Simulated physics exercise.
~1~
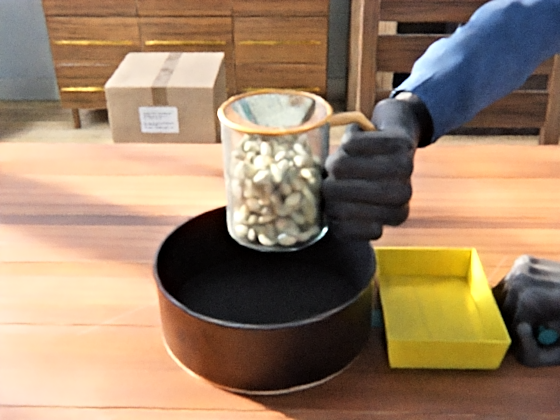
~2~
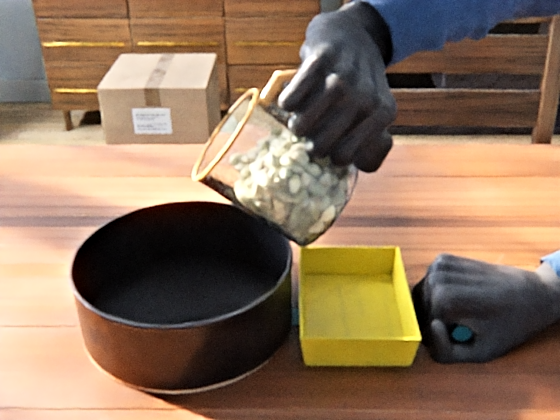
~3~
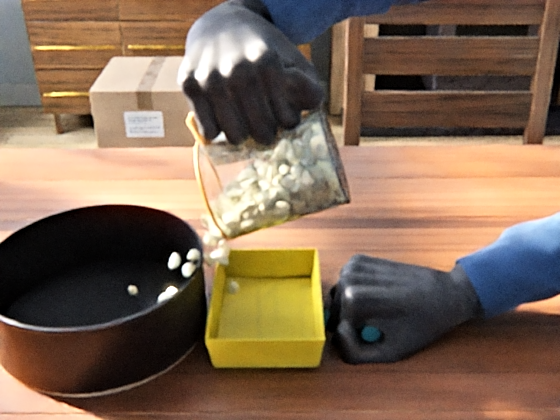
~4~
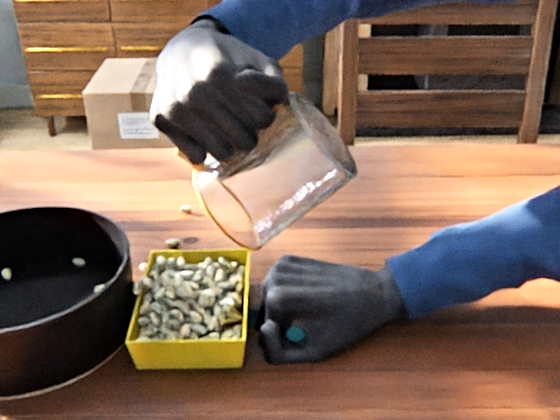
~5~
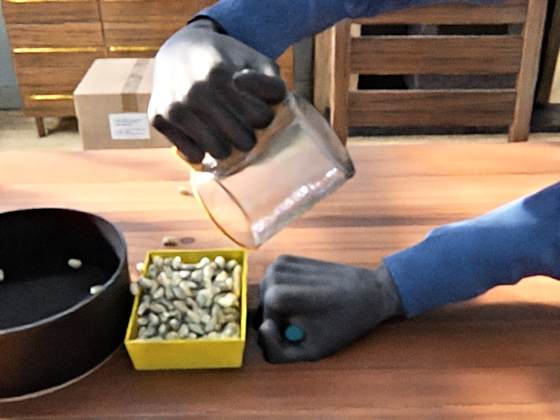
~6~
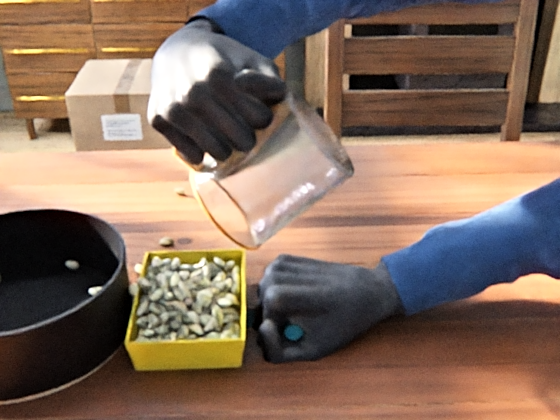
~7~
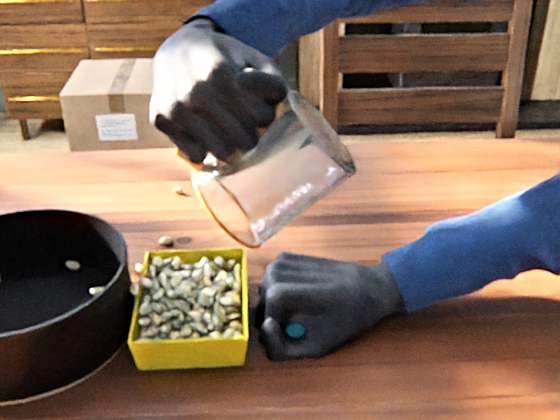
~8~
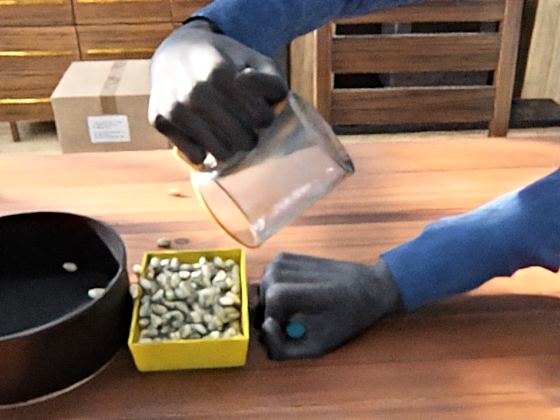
On a wooden table, a gloved hand tips white beans mostly into a yellow tin.
